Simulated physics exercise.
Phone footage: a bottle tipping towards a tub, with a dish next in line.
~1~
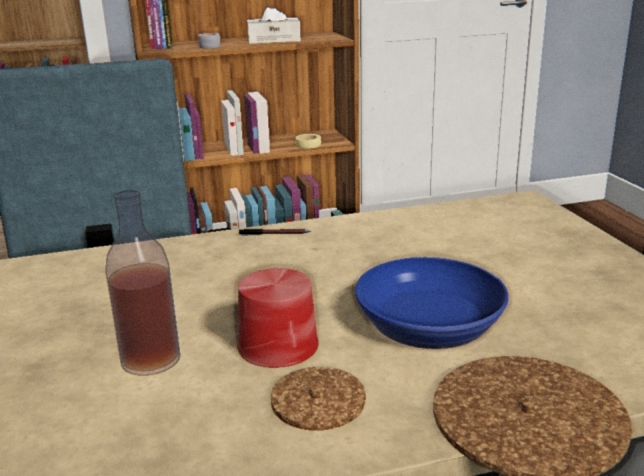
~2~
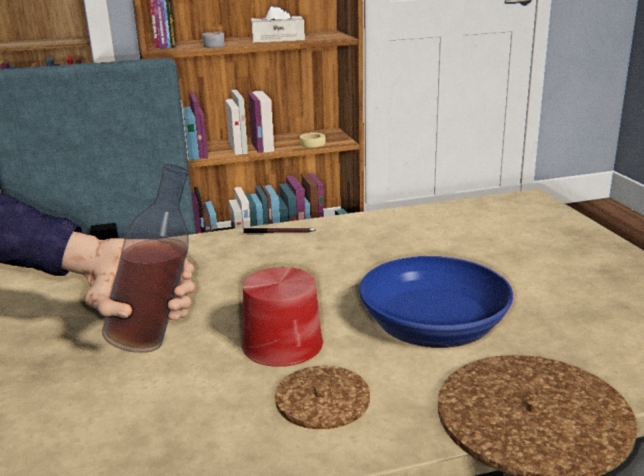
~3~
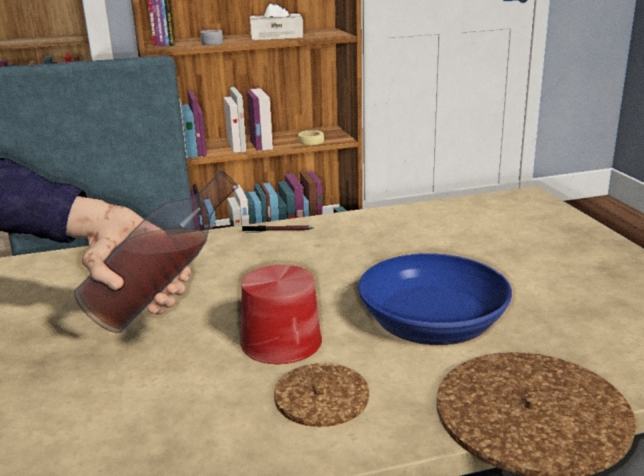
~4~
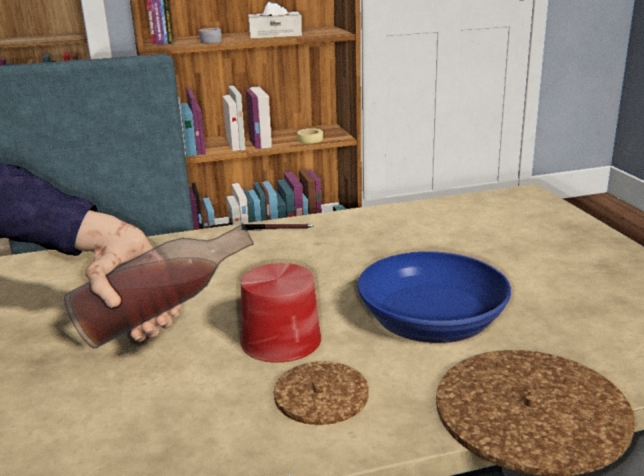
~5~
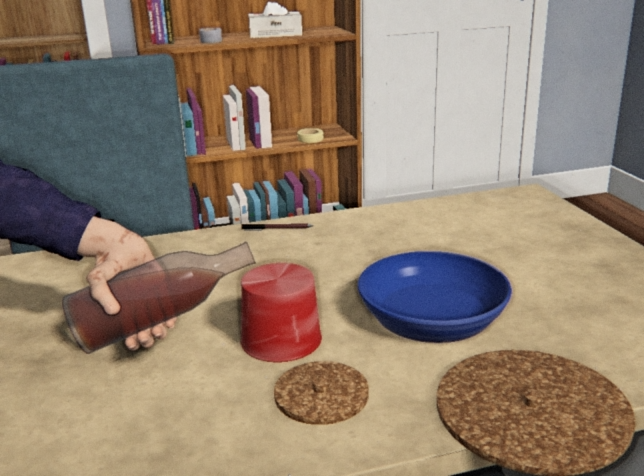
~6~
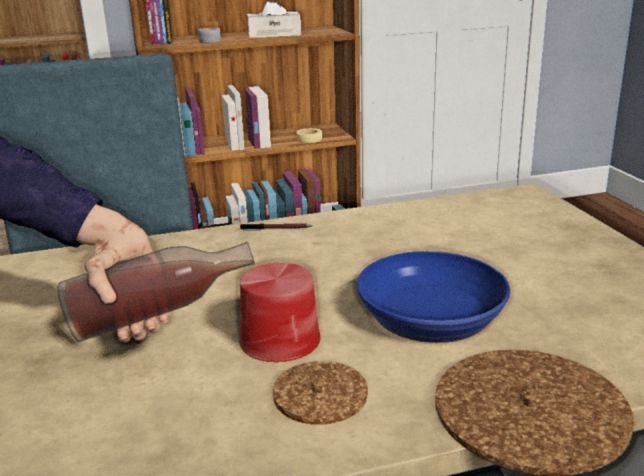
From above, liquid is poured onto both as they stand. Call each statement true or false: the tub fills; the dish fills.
Tub fills - false; dish fills - true.
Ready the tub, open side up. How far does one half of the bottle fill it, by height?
The level comes to around 40 percent of the height.
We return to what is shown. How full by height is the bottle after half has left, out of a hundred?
Around 25 percent.
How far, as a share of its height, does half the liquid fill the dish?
It stands at around 30 per cent of the height.
Soon after, it runs off the upturned base of the tub.
Later, the iced tea goes into the dish.
In the end, the tub is empty, in a puddle; the dish has its share inside.
